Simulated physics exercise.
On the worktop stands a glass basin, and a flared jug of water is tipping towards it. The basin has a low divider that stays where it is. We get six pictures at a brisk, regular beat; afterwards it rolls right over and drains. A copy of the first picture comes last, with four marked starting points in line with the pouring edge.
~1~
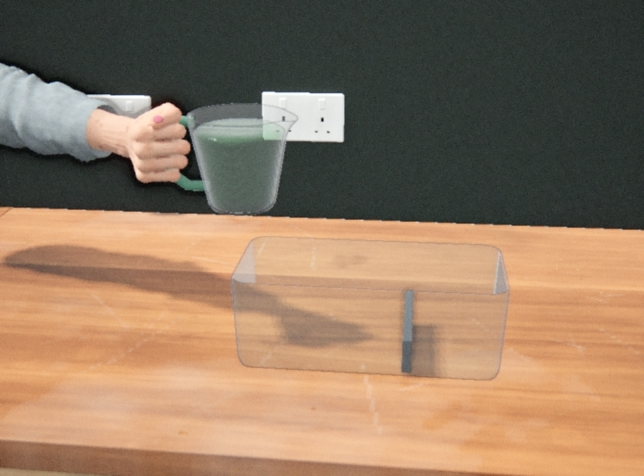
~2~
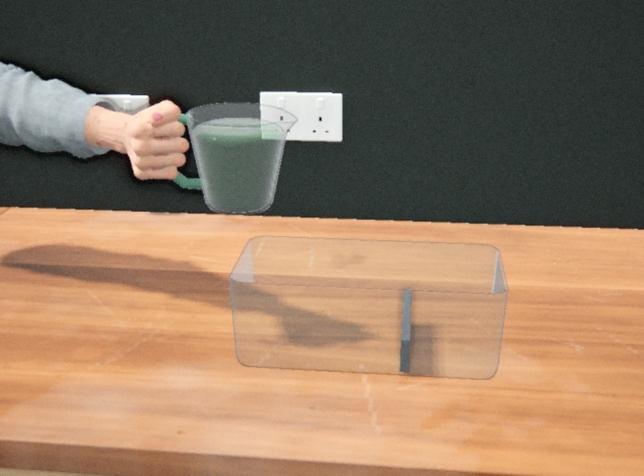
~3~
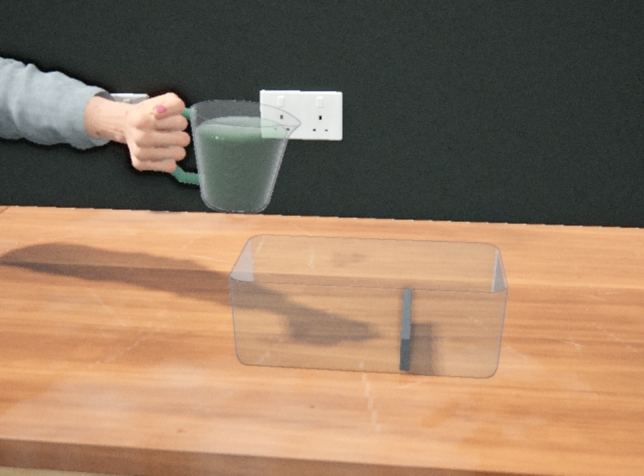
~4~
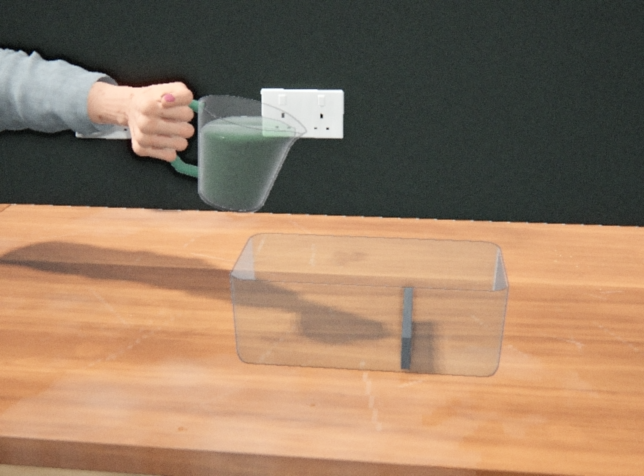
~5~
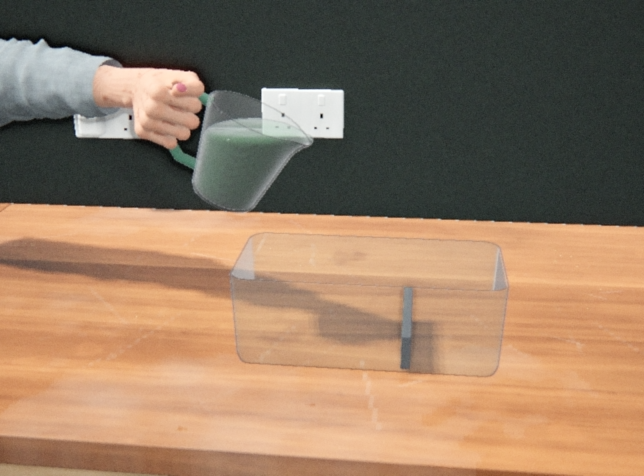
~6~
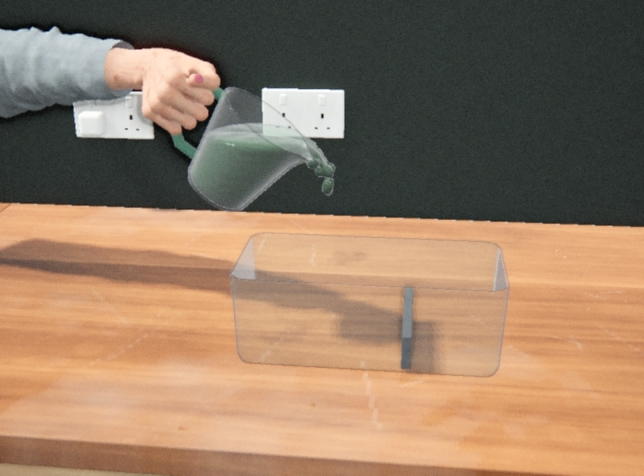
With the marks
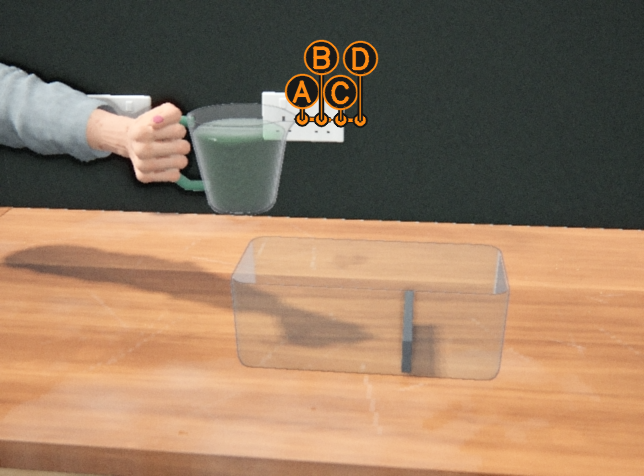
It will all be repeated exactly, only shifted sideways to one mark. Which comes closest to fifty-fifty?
Place D does it best.
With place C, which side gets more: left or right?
More ends on the left.
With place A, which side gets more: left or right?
The left side.
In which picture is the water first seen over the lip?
Picture 5.
In orange, A at (302, 119); B at (321, 119); C at (340, 120); D at (360, 120).
For place A, about 94 % ends left of the wall and 6 % right of it.
For place B, about 93 % ends left of the wall and 4 % right of it; 3 % is lost outside.
For place C, about 78 % ends left of the wall and 21 % right of it.
For place D, about 50 % ends left of the wall and 49 % right of it.
